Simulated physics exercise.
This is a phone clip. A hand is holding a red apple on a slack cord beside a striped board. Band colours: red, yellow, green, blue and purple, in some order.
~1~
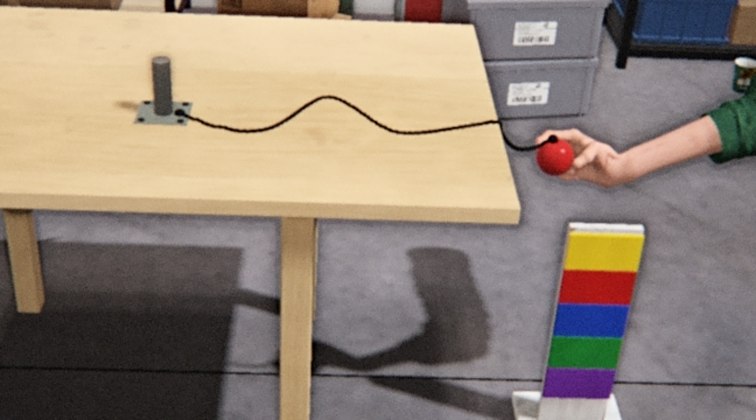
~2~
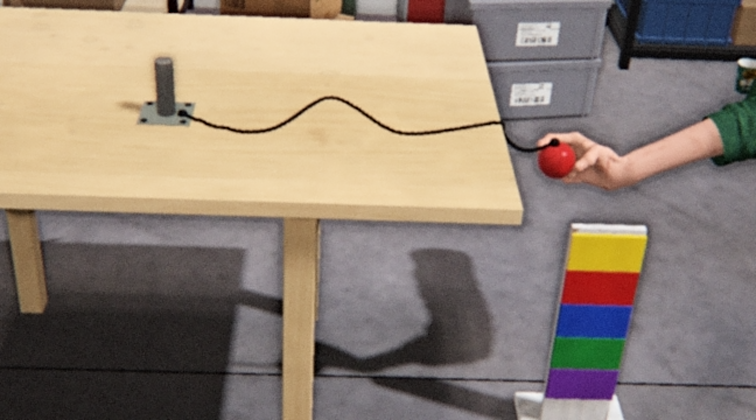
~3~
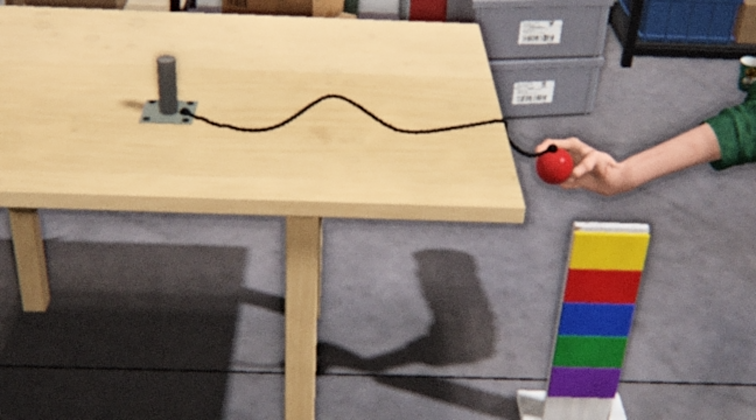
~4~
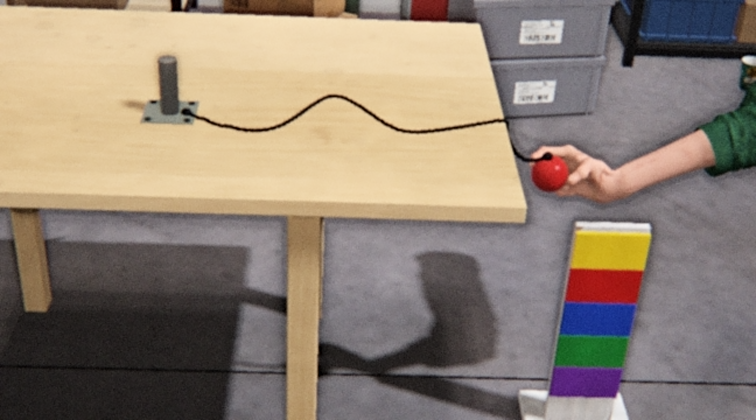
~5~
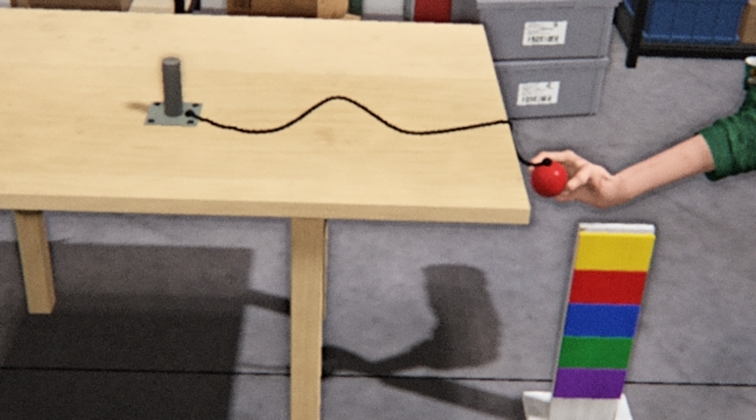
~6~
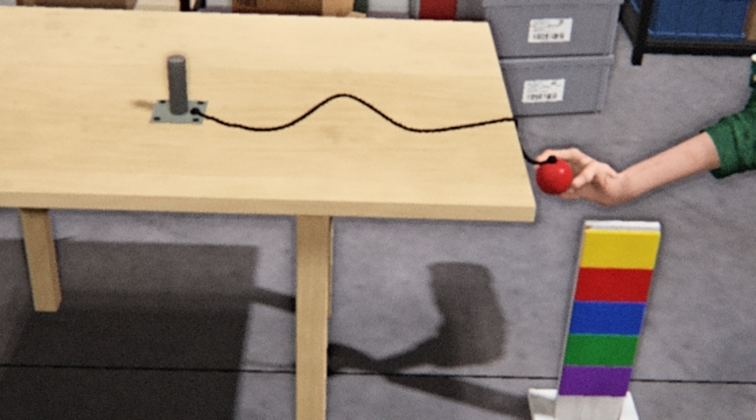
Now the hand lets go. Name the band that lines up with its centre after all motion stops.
Red.
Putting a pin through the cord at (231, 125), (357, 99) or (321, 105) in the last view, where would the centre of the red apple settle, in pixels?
Result per try (px, approx.): (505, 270); (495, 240); (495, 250).
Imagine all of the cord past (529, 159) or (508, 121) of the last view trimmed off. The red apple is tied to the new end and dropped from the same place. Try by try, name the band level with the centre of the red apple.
In order, the results are yellow and above them all.
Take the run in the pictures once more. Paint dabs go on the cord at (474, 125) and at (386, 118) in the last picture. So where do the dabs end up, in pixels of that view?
(511, 162) for the first, (460, 116) for the second.
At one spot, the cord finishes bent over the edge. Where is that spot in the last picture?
Look around (434, 131).
Soon after, apple near (527, 274); level with red.
After that, apple near (464, 266); level with red.
And then, apple near (489, 276); level with red.
In the end, apple near (504, 277); level with red. At red.
